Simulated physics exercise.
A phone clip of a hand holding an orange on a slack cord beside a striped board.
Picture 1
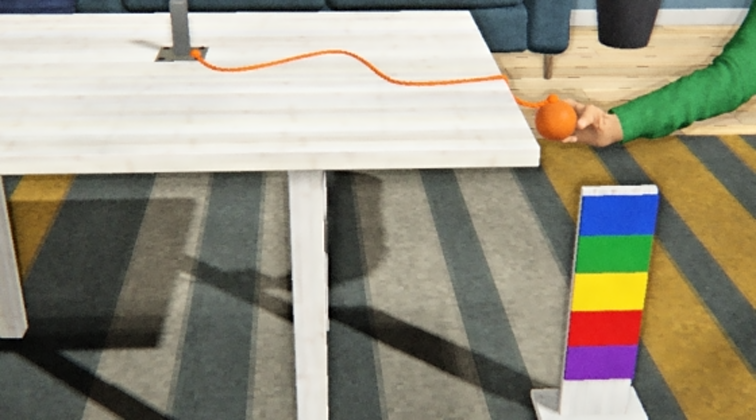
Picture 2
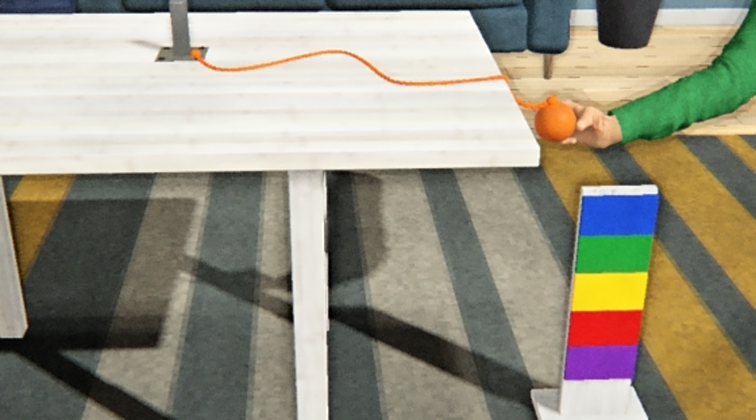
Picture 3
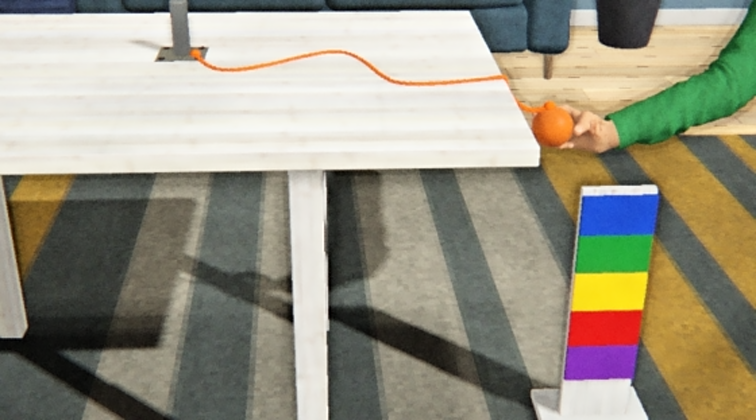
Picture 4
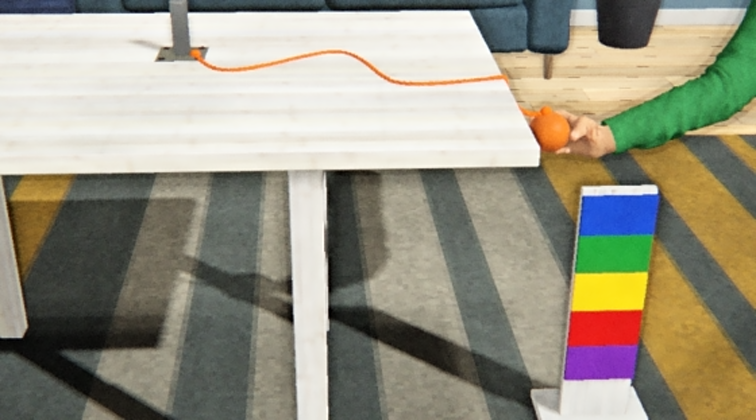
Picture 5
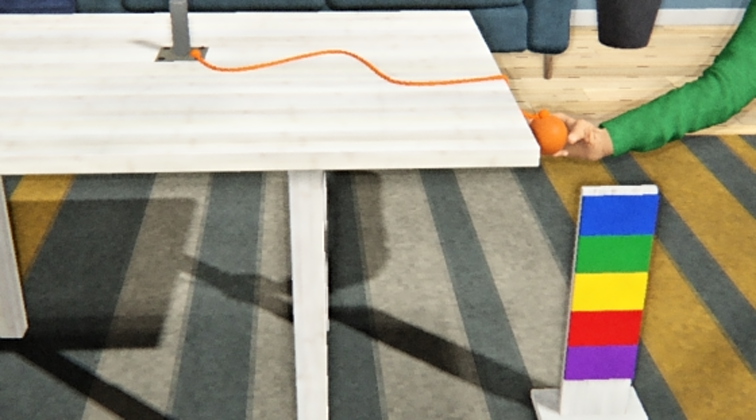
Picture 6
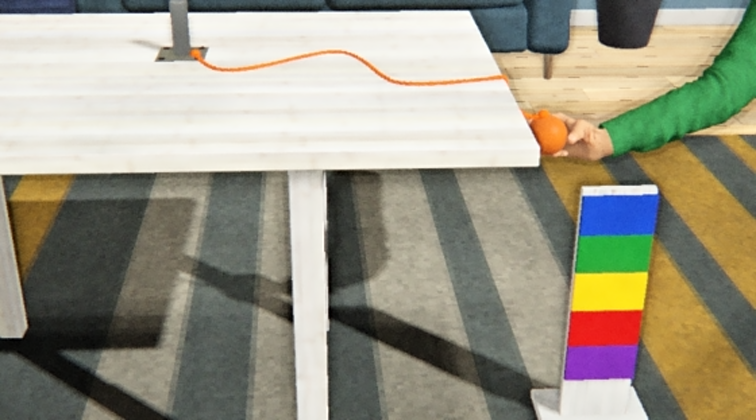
A hand in a green sleeve holds an orange ball-shaped object just off the right end of a white table, seen from slightly above in a room with a striped carpet. An orange cord winds loosely across the tabletop from a grey post, and a board banded blue, green, yellow, red and purple stands below right. The hand eases the object slightly down and left, while the view stays still.
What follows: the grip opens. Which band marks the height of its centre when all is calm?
Its centre hangs level with the green band.
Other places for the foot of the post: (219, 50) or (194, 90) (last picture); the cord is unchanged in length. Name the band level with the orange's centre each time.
In that order: Yellow; yellow.
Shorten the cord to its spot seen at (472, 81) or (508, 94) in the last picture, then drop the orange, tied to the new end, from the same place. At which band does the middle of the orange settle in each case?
One after the other, higher than all five; blue.
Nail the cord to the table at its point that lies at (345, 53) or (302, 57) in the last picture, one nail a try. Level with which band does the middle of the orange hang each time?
Taking them in turn: Blue; blue.
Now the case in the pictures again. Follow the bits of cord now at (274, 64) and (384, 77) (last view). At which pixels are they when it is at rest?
Near (312, 59) and (484, 68).
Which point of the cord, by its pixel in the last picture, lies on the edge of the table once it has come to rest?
It lies at about (397, 83).
Soon after, orange near (501, 240); level with green.
After that, orange near (485, 250); level with green.
In the end, orange near (494, 253); level with green. Its middle rests at the green band.
